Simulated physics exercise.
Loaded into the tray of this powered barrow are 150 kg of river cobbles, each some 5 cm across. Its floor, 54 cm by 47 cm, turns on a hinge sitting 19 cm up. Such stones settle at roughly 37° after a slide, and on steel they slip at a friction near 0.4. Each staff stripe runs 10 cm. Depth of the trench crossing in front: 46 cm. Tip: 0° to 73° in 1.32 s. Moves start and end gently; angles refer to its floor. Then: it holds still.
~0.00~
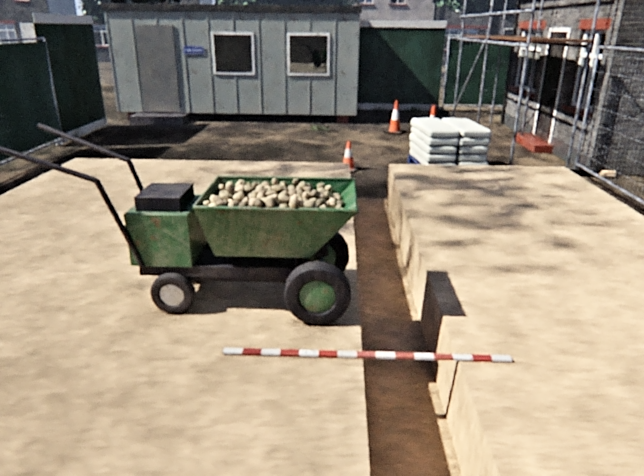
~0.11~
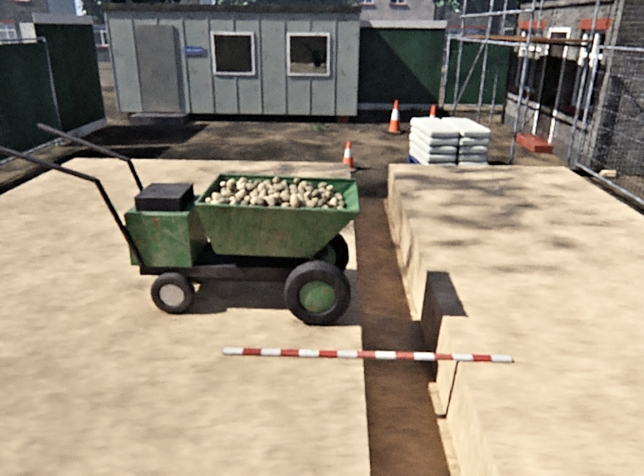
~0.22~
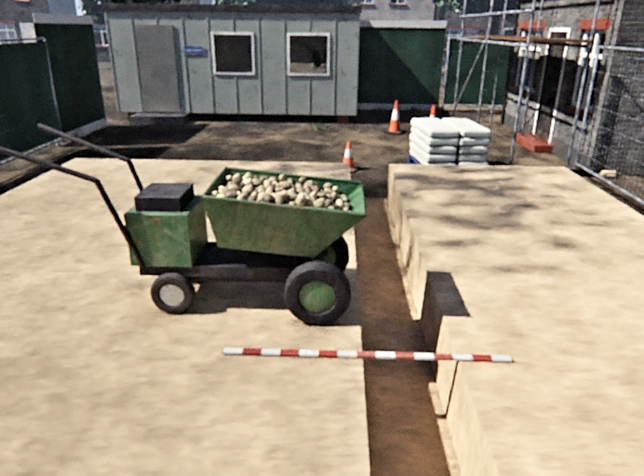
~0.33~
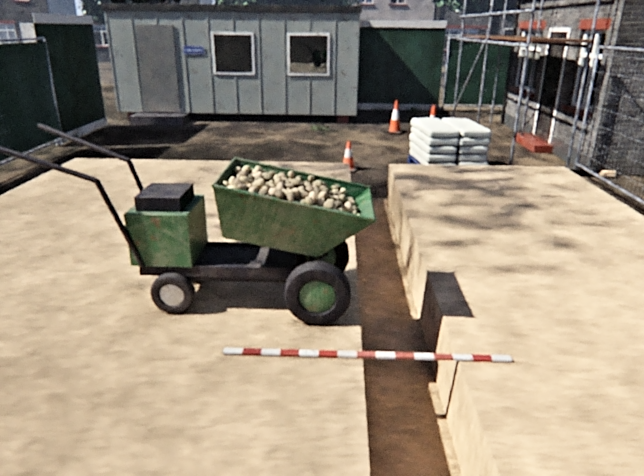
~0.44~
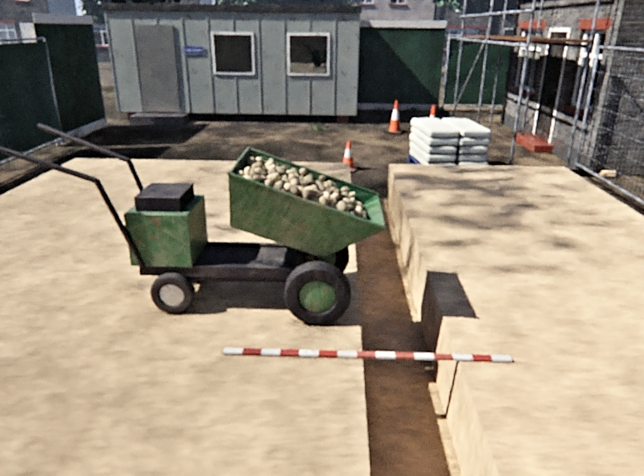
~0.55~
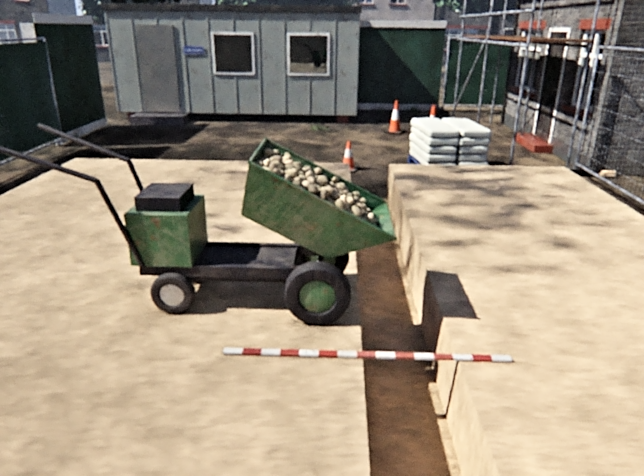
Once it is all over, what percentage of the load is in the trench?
Roughly 58 percent of the load is in the trench.
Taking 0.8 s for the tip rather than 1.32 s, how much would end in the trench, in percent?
Close to 50 percent, then.
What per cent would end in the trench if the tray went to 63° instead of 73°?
About 60 per cent would end up in the trench.
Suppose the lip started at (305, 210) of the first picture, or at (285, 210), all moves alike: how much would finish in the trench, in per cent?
I'd say some 100 per cent and some 100 per cent.
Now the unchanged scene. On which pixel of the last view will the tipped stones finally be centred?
(429, 348).
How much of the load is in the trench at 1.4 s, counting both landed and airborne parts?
Close to 25 per cent has got there by then.
After 1.0 s the floor is at 62°; 99 % in the tray, 1 % in the trench; the foremost stones are at (424, 268).
After 1.4 s the floor is at 73°; 46 % in the tray, 25 % in the trench, 29 % past the trench; the foremost stones are at (510, 303).
After 1.8 s the floor is at 73°; 15 % in the tray, 43 % in the trench, 42 % past the trench; the foremost stones are at (577, 304).
After 3.7 s the floor is at 73°; 0 % in the tray, 58 % in the trench, 42 % past the trench; the foremost stones are at (626, 305).
